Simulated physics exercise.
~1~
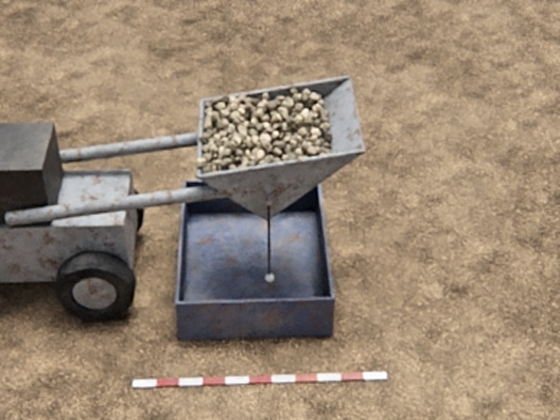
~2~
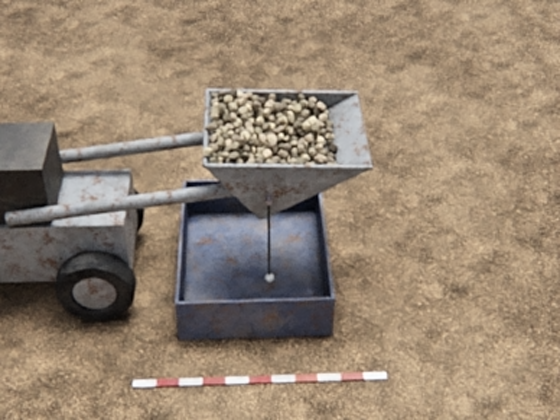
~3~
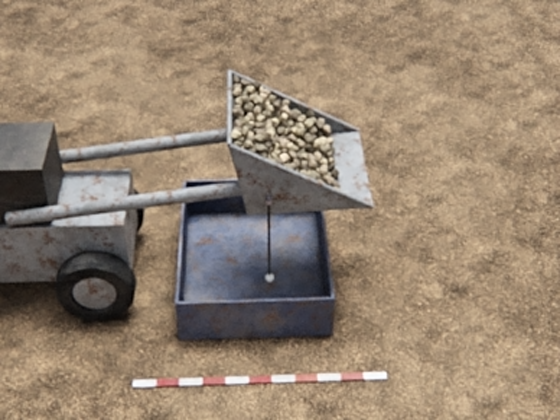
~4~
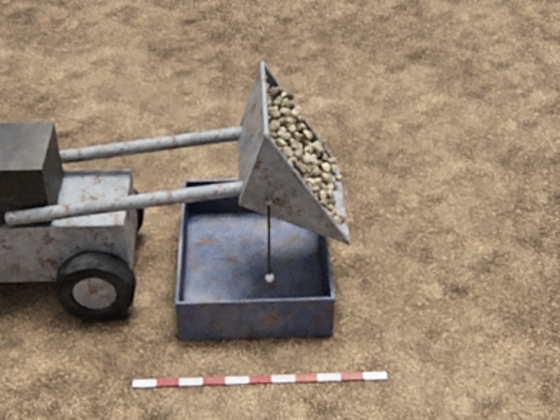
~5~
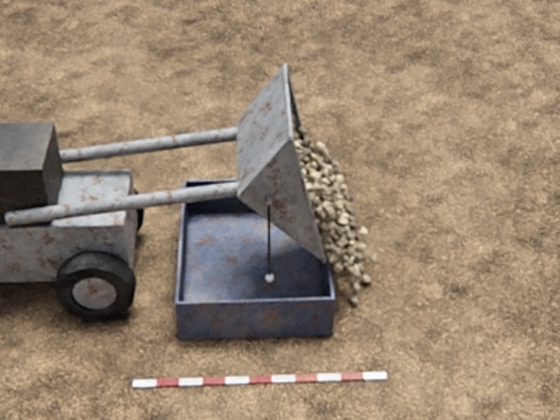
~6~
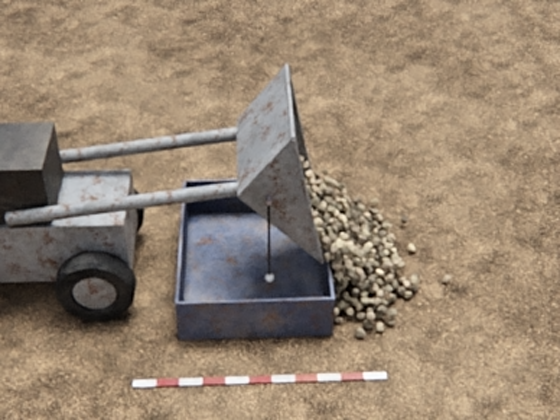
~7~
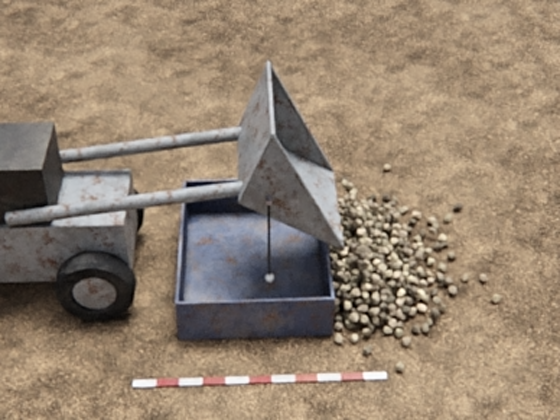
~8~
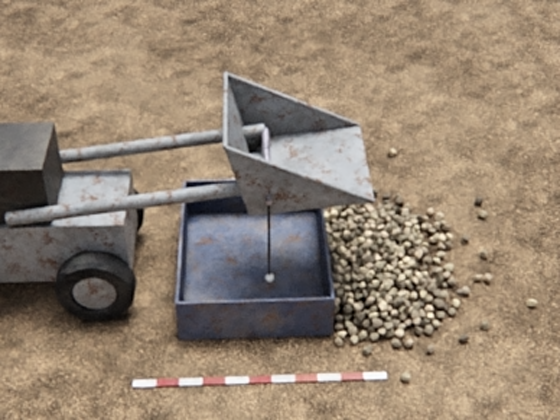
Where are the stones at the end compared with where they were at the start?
At the start the stones sit in the raised bucket above the blue bin. At the end they lie lower and farther right, in a scattered heap on the ground beside the bin.
Loader tipping a bucket of stones past a blue bin, spilling them on the ground beyond it, then tilting back empty.
